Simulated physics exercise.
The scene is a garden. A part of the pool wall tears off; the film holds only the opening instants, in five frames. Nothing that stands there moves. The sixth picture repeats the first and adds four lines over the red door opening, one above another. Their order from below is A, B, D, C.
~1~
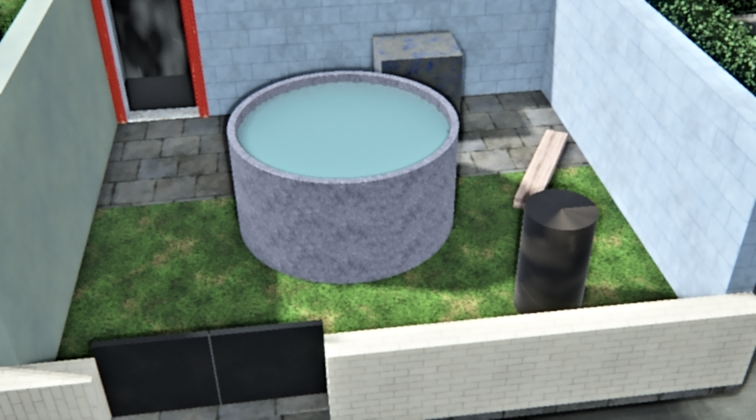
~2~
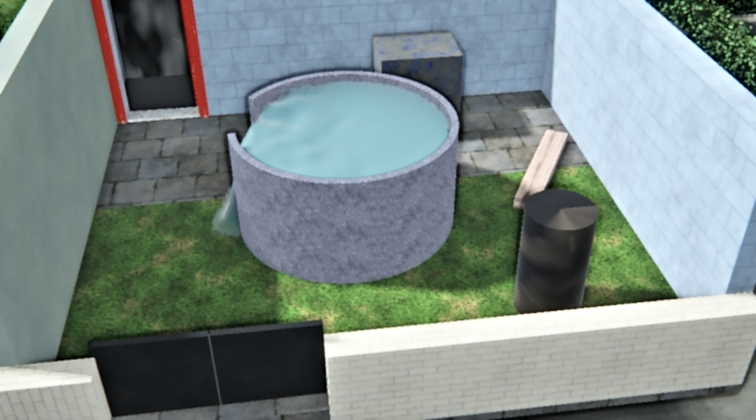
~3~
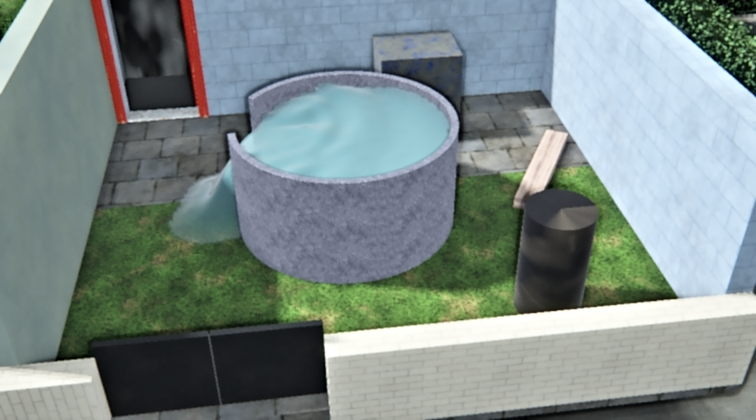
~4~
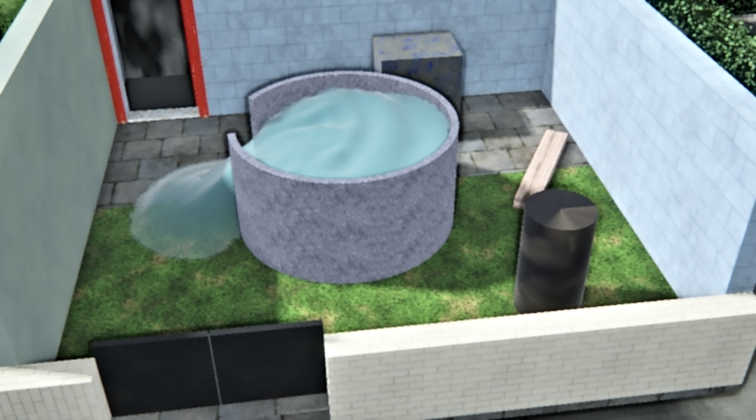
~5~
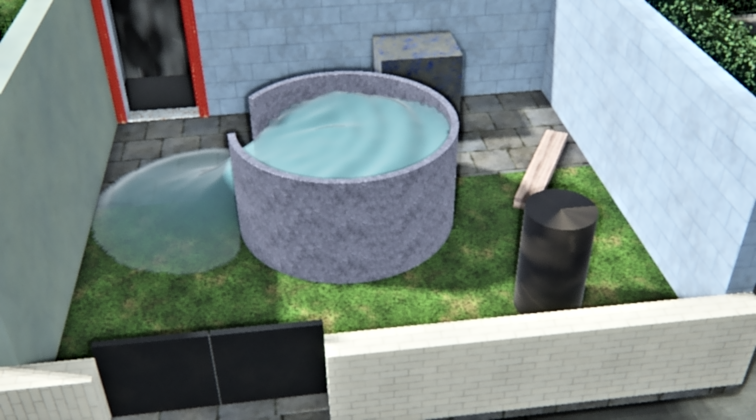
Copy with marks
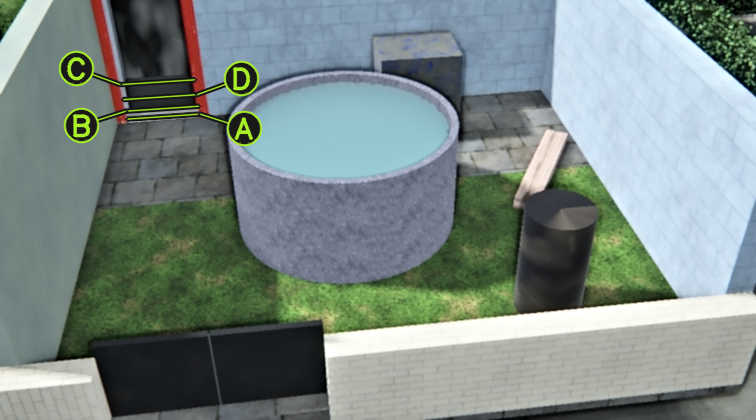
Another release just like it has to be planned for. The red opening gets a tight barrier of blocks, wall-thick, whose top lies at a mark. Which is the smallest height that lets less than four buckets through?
Choose C.
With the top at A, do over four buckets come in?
Yes, it does.
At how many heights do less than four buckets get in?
One of the four.
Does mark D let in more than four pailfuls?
Yes, that goes wrong.
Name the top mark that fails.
It is D.
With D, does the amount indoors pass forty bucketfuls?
No, it does not.
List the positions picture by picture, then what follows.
The first picture shows water in the pool at rest, its middle at (344, 128); foot of the red doorway at (164, 119); shut gate at (211, 341).
The second picture shows front seen at (220, 220), 1 % of the ground wet.
The third picture shows front seen at (179, 228), 4 % of the ground wet.
The fourth picture shows front seen at (143, 199), 8 % of the ground wet.
The fifth picture shows front seen at (105, 196), 13 % of the ground wet.
On the marked copy, A at (163, 116); B at (162, 108); C at (157, 82); D at (160, 97); from the bottom up A, B, D, C.
With A, dozens of bucketfuls pour in.
With B, dozens of bucketfuls pour in.
With C, a bucket or two gets in.
With D, about 14 bucketfuls get in.
